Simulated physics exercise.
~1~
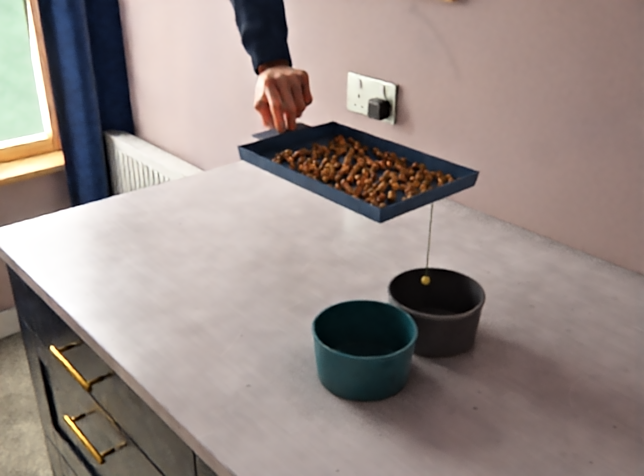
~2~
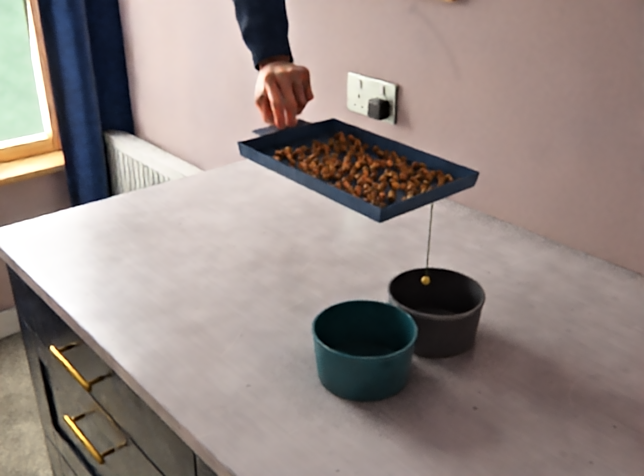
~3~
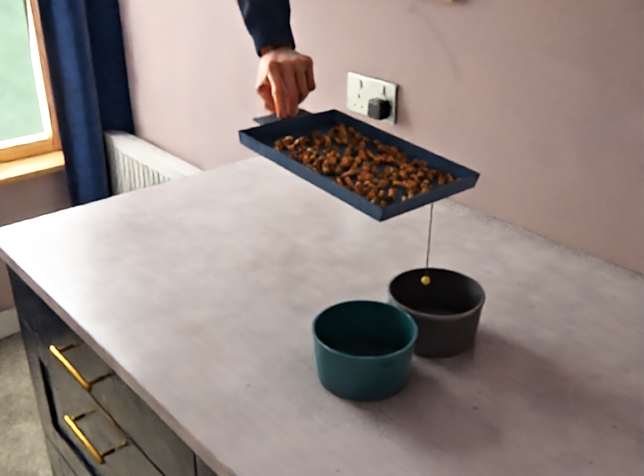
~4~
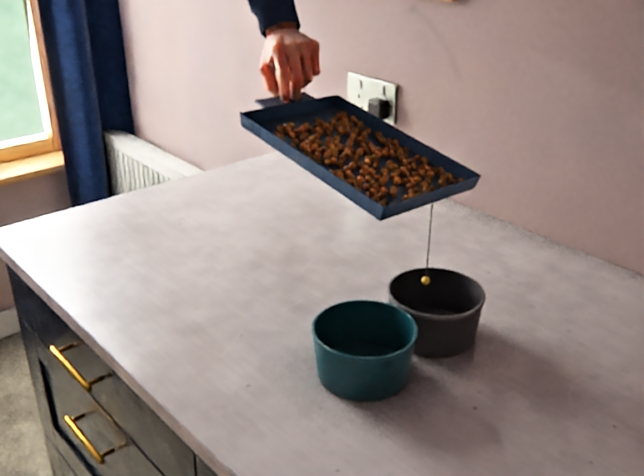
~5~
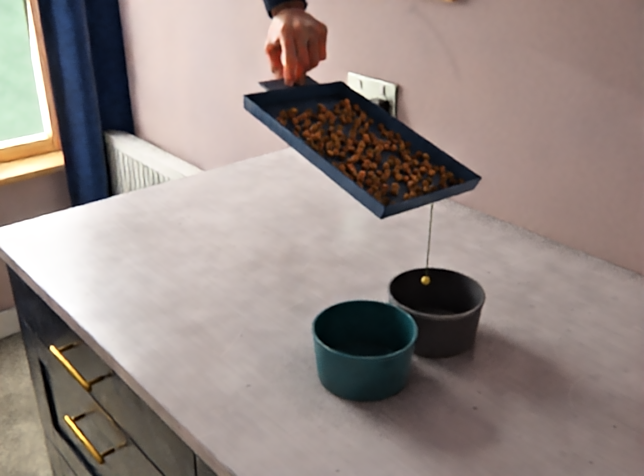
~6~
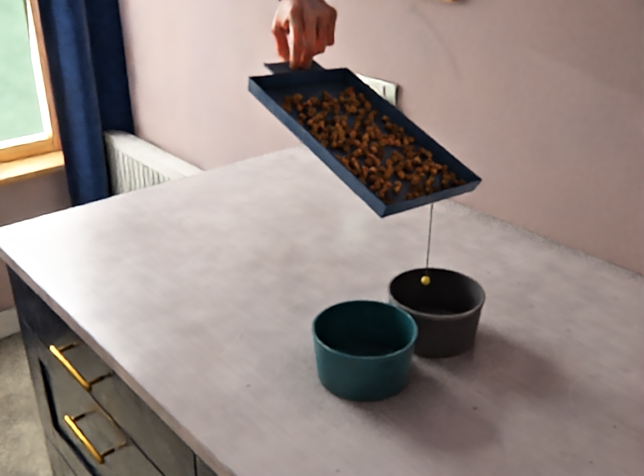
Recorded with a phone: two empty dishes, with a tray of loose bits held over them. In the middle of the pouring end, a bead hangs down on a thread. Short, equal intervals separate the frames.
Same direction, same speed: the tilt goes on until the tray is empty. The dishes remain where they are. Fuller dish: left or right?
Right.
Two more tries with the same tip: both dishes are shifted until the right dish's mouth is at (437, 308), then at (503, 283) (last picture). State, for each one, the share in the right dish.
Close to 50 in a hundred, then close to 60 in a hundred.
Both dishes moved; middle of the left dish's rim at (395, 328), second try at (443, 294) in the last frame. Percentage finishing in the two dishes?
90 % for the first, 70 % for the second.
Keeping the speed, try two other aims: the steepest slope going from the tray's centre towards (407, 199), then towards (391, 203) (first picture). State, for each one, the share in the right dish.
30 % then 20 %, roughly.
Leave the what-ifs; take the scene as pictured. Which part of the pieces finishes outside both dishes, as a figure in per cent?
Roughly 60 in a hundred.
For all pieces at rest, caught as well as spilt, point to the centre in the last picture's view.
Close to (467, 339) in the last view.
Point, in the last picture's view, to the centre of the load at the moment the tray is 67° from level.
Mark it at roughly (437, 163) in the final frame.
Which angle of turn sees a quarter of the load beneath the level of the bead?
115° or so.
Soon, tray tipped steeply; nearly all on the tray; a stray few in the air.
A while on, tray tipped past a quarter turn; most on the tray; a stray few in the right dish; a small part outside both; about a quarter in the air.
Towards the end, tray tipped past a quarter turn; about half in the right dish; about half outside both.
Finally, tray tipped past a quarter turn; none in the left dish; about half in the right dish; about half outside both.
